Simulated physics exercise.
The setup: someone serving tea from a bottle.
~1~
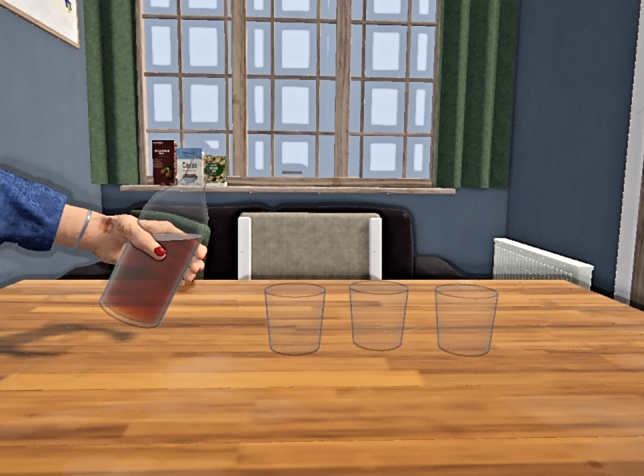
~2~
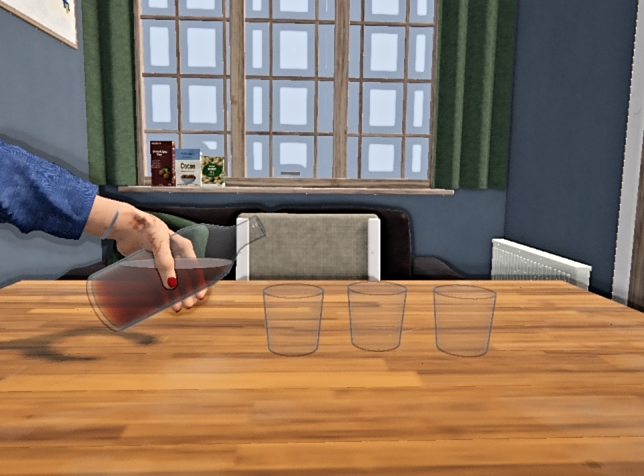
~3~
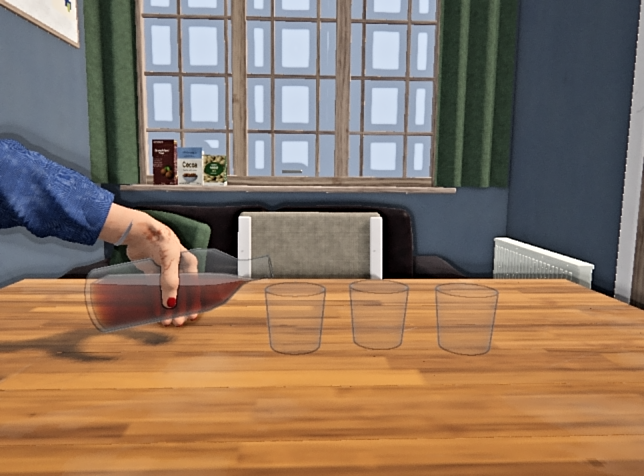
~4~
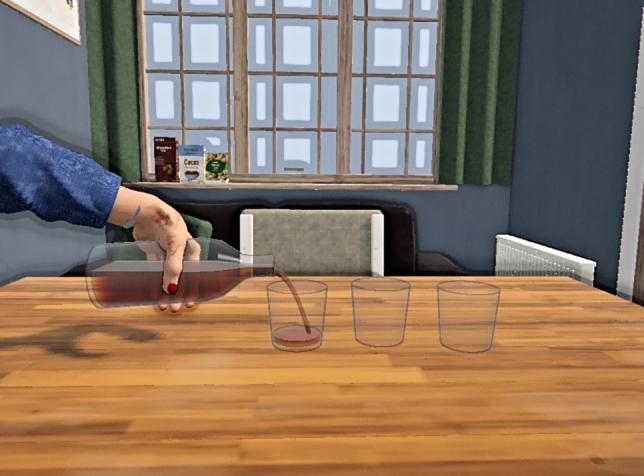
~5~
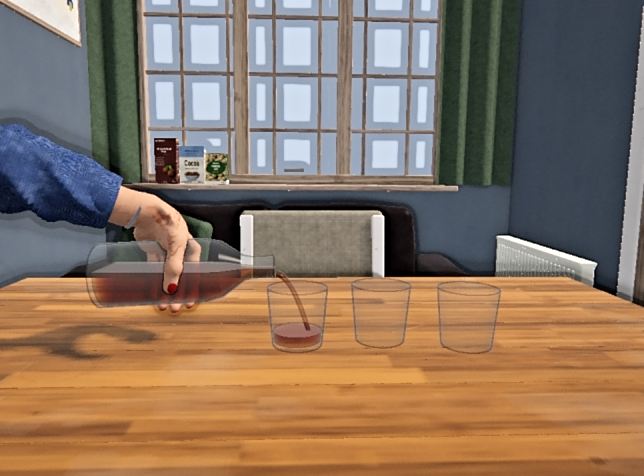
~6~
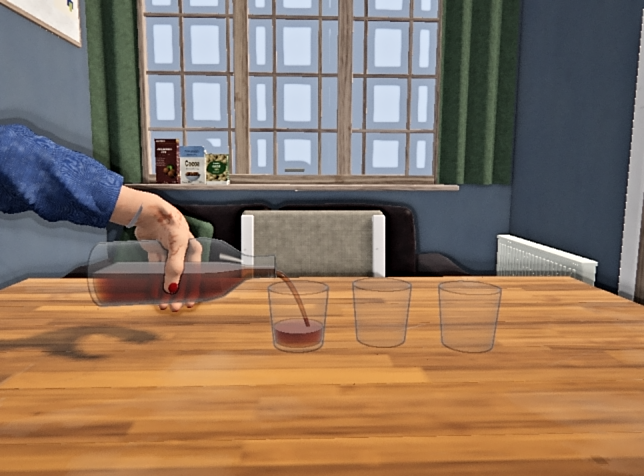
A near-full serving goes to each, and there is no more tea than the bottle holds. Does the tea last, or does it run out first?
It is lacking.
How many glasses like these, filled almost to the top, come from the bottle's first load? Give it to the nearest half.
I'd say around 2.0.
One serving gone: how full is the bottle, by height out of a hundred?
Level: About 25 per cent.
A moment on, the first is about two thirds full.
Further on, the first is done and the bottle has about half of its load.
When it is over, the bottle is empty with two filled and the next at a little of a serving.
